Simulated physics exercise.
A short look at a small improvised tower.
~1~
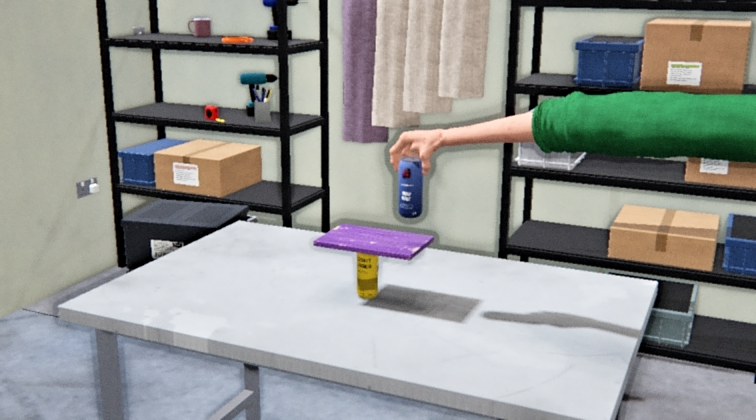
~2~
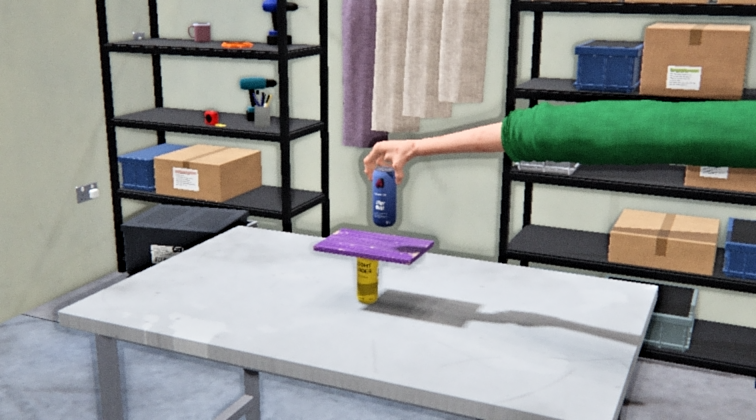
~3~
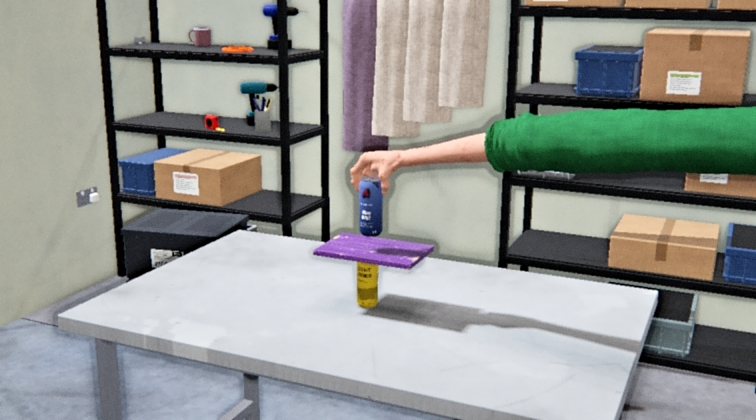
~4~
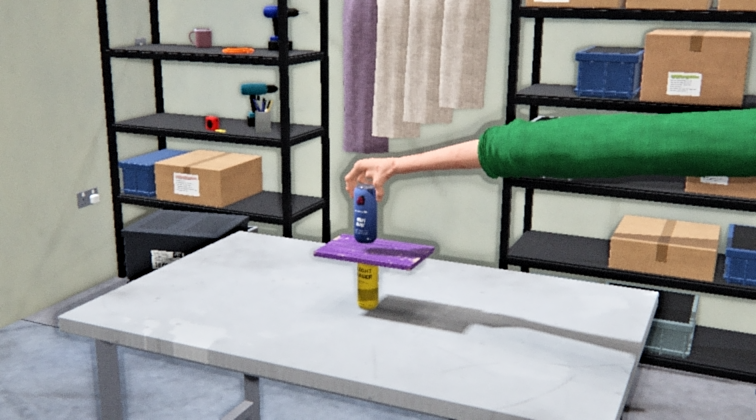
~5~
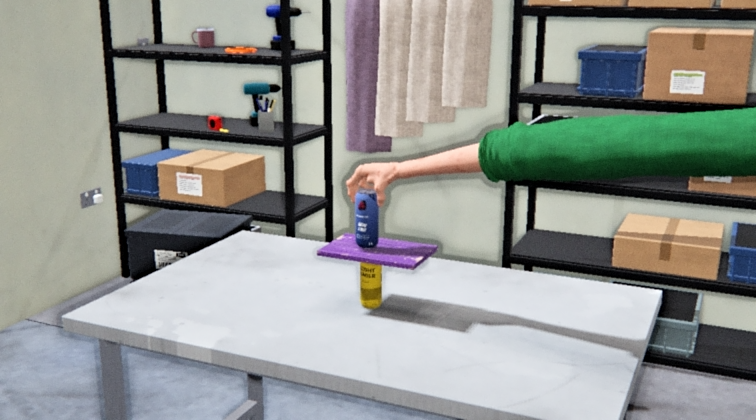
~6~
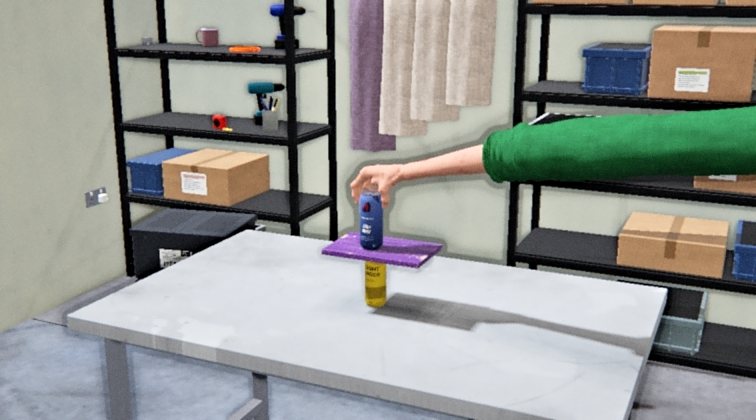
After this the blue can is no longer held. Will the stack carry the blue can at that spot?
It stays up.
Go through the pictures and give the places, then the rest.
The first frame shows on its way; blue can (411, 188); yellow can (367, 270).
The second frame shows on its way; blue can (385, 197); yellow can (368, 274).
The third frame shows on its way; blue can (371, 207); yellow can (367, 279).
The fourth frame shows on its way; blue can (366, 214); yellow can (368, 280).
The fifth frame shows on its way; blue can (367, 219); yellow can (371, 279).
The sixth frame shows in place under the hand; blue can (371, 220); yellow can (376, 278).
Then, 0.40 s on from there, no change.
Then, 1.10 s on from there, blue can resting near (371, 221).
In the end, all 3 unmoved. At the end, from the last picture's camera, blue can near (372, 221). The stack keeps its balance.
